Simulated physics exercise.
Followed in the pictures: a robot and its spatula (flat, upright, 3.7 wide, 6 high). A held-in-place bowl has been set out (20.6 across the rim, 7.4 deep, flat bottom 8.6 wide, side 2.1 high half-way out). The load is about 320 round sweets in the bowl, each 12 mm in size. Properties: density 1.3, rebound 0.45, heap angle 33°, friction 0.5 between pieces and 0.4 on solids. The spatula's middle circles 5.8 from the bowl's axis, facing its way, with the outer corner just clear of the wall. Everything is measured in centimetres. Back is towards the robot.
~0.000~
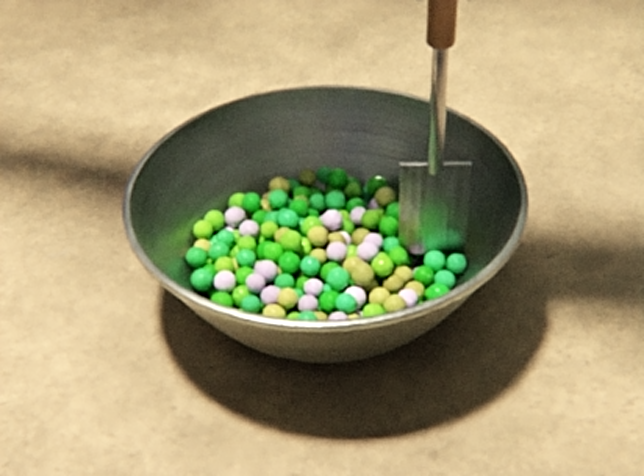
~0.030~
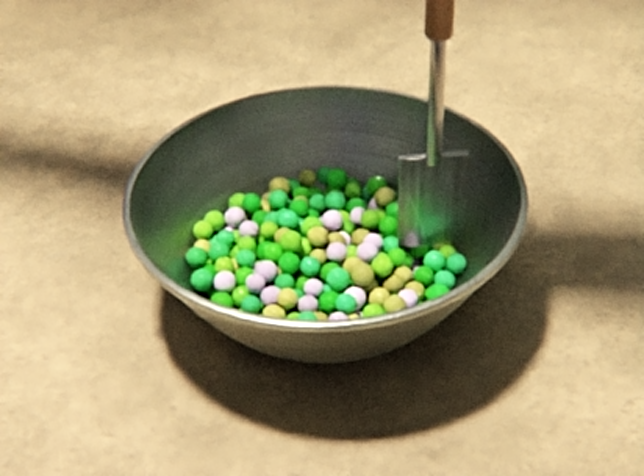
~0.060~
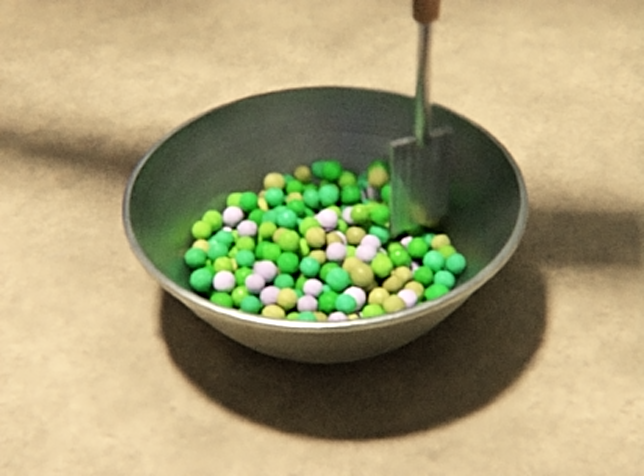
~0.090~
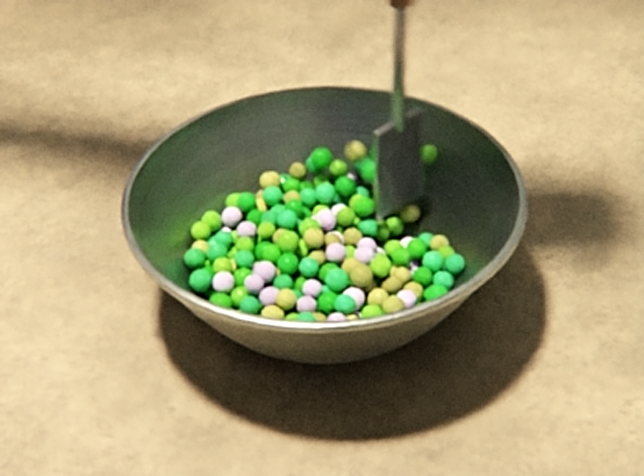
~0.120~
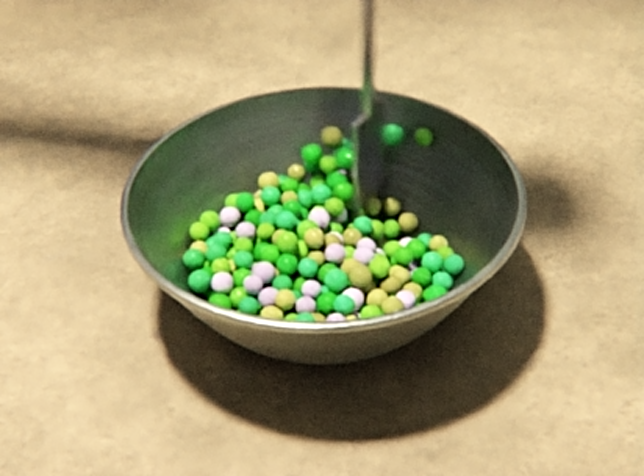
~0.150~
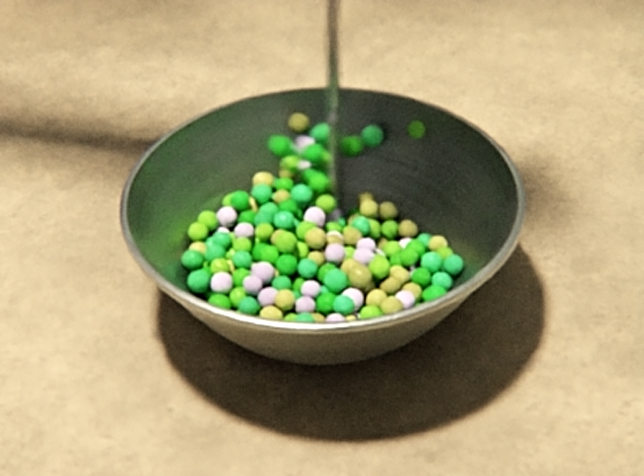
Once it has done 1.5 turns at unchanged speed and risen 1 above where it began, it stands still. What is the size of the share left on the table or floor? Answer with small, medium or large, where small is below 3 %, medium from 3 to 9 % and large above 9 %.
It is medium.
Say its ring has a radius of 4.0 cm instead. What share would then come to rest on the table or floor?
Then about 0 per cent.
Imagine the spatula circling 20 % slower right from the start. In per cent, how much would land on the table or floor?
I'd expect about 0 %.
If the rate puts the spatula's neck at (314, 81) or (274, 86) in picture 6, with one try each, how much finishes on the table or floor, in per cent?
Close to 5 and 10 in a hundred.
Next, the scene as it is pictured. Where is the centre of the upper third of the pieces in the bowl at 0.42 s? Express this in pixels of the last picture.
About pixel (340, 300).
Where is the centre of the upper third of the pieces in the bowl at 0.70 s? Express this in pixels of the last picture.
Close to pixel (339, 221).
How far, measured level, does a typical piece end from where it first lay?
Roughly 2 cm.
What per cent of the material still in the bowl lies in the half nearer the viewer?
I'd say around 45 per cent.
By 0.42 s, 261° round, highest piece 9 above the table; 315 in the bowl, 2 on the table or floor, 3 in flight or on the tool.
By 0.70 s, 78° round, highest piece 8 above the table; 304 in the bowl, 11 on the table or floor, 5 in flight or on the tool.
By 1.03 s, 180° round, highest piece 5 above the table; 304 in the bowl, 16 on the table or floor.
By 1.73 s, 180° round, highest piece 5 above the table; 304 in the bowl, 16 on the table or floor.
Final count, 304 in the bowl, 16 on the table or floor. That is 5 % on the table or floor.
